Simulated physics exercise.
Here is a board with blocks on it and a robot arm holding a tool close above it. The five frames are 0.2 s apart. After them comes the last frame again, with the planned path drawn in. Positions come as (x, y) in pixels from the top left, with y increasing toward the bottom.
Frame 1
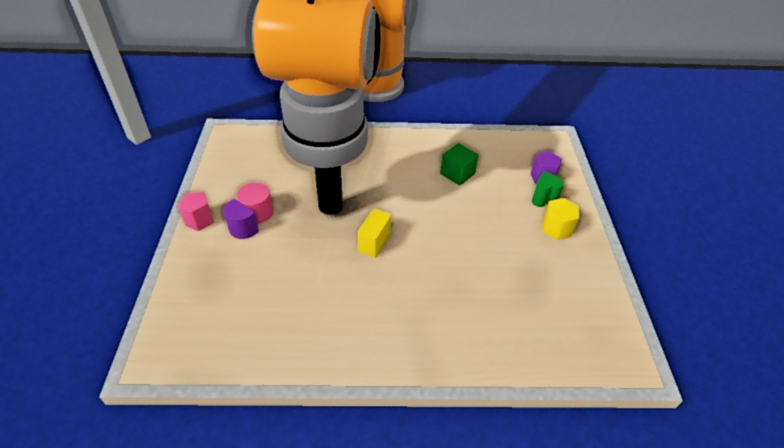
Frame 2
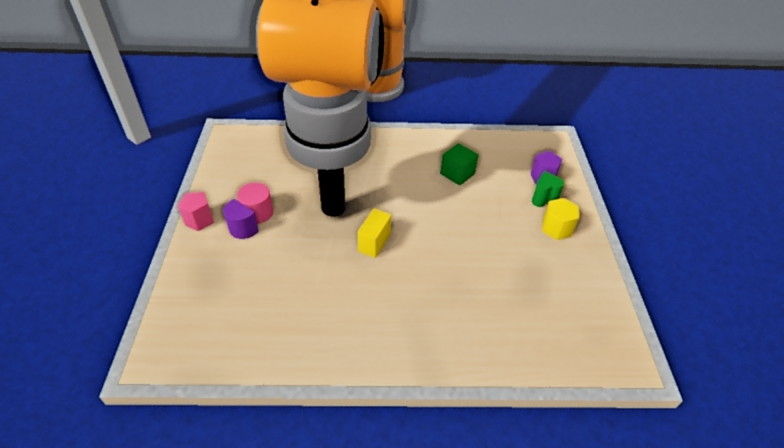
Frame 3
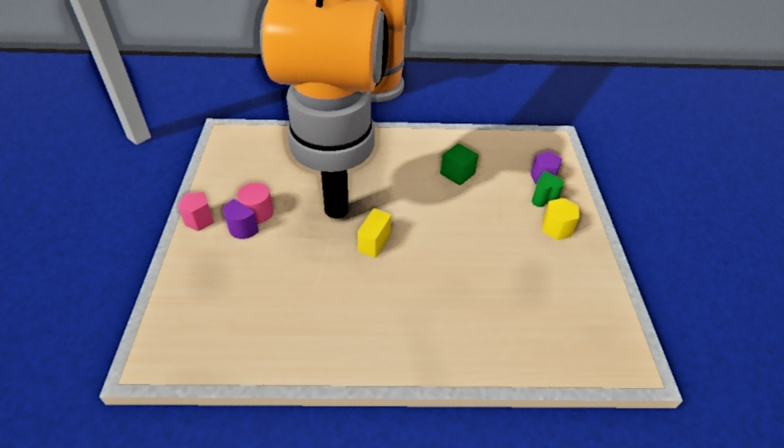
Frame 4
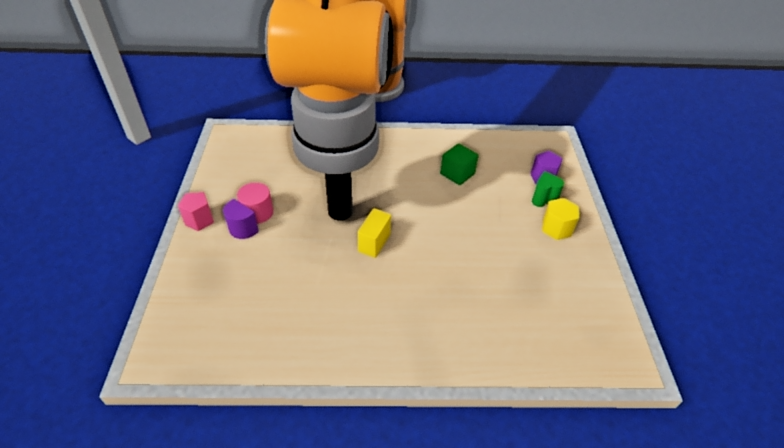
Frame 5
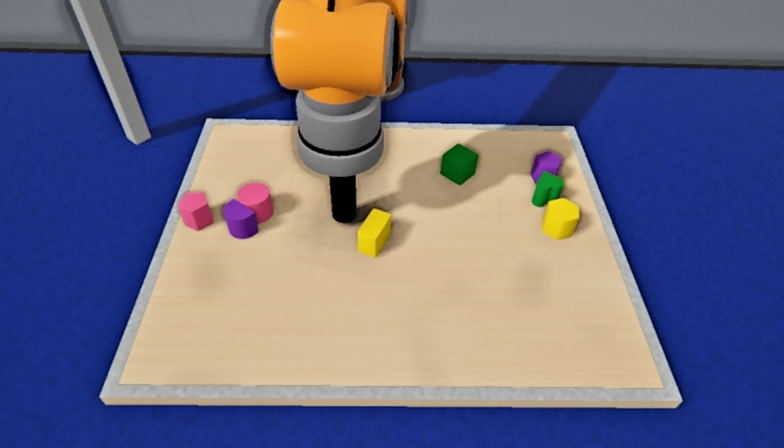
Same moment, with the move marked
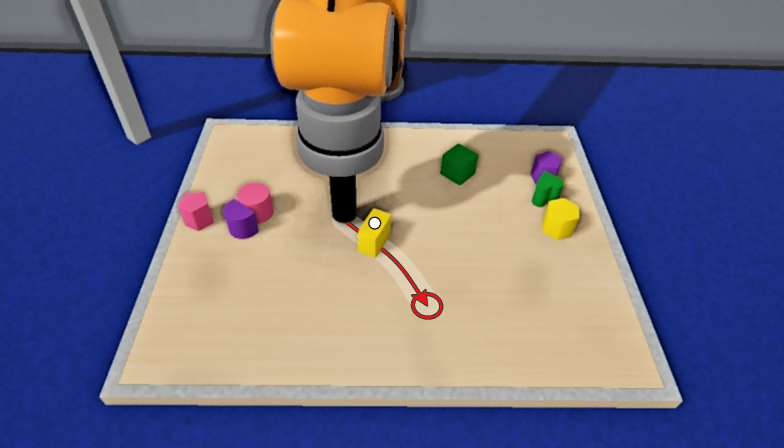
In this clip, a robot arm holds a black tool over a board scattered with colourful blocks, and the tool moves slightly right and a little toward the viewer, nearing the yellow oblong block, while all the blocks stay still.
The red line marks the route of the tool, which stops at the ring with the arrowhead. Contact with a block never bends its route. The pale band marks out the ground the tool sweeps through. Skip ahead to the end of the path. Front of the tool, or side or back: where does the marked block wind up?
The marked block won't leave the front of the tool.
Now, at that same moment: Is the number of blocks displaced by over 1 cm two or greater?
No
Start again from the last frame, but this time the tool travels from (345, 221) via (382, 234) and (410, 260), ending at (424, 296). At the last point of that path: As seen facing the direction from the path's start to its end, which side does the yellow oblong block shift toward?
Right-hand side.
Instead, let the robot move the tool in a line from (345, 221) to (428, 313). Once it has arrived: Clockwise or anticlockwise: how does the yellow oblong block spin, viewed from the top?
It rotates counterclockwise.
The line goes from (345, 221) over (390, 256) to (427, 306); the dot is on the yellow oblong block.
The first path, step by step. One third of the way, tool at (375, 238); yellow oblong block at (392, 238), turned 20° clockwise.
Two thirds of the way, tool at (405, 266); yellow oblong block at (423, 268), turned 20° clockwise.
At the end, tool at (428, 300); yellow oblong block at (452, 301).
